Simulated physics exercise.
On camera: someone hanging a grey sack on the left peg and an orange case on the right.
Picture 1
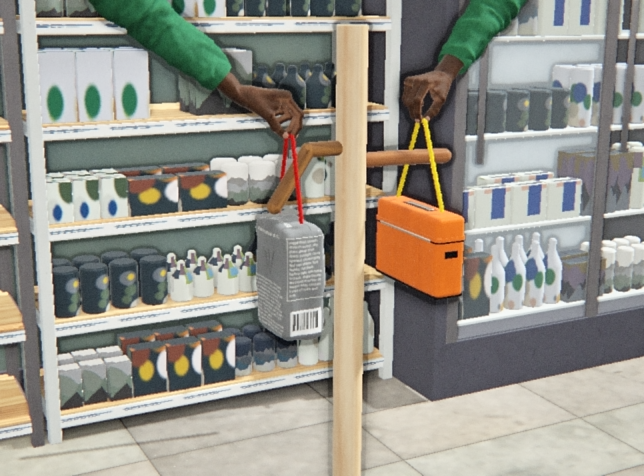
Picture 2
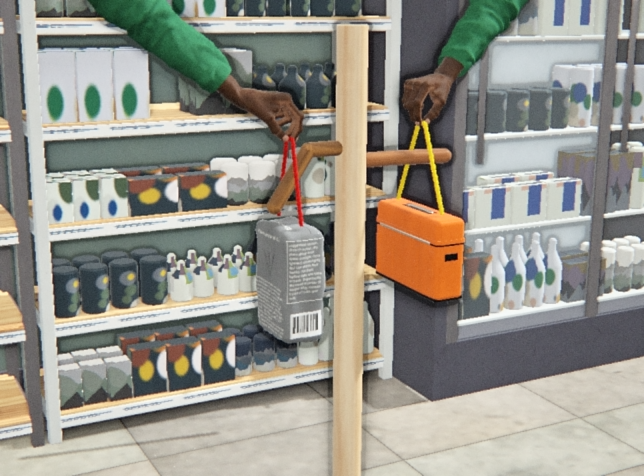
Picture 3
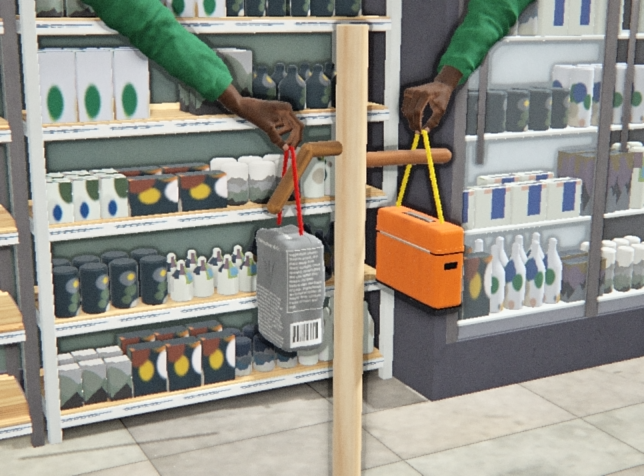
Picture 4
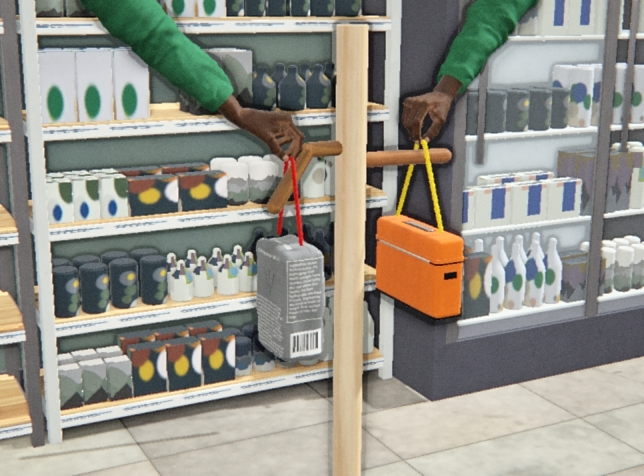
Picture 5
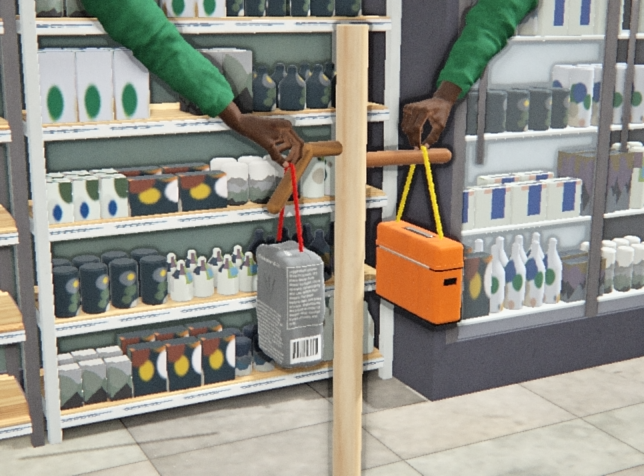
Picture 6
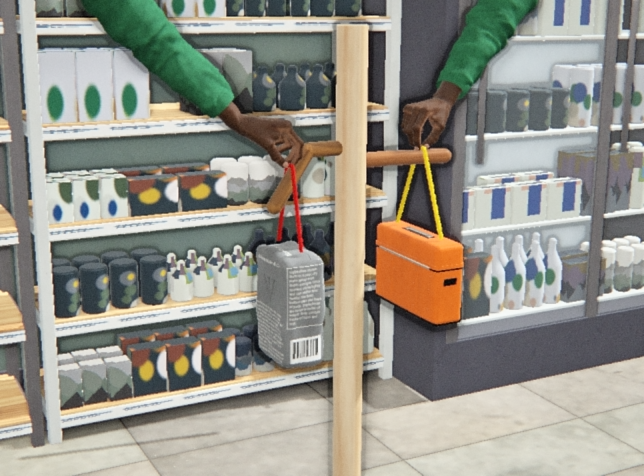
Two hands slowly lower a grey sack and an orange case by cords beside wooden pegs.
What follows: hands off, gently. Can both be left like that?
The grey sack slips off its peg; the orange case holds on.
Then, 0.34 s later than the last view, grey sack on the floor near (290, 468); orange case hanging from its loop near (417, 272).
Then, 0.60 s later than the last view, grey sack on the floor; orange case hanging from its loop near (419, 273).
Finally, grey sack on the floor; orange case hanging from its loop near (418, 273). The grey sack drops to the floor and the orange case remains on its peg.
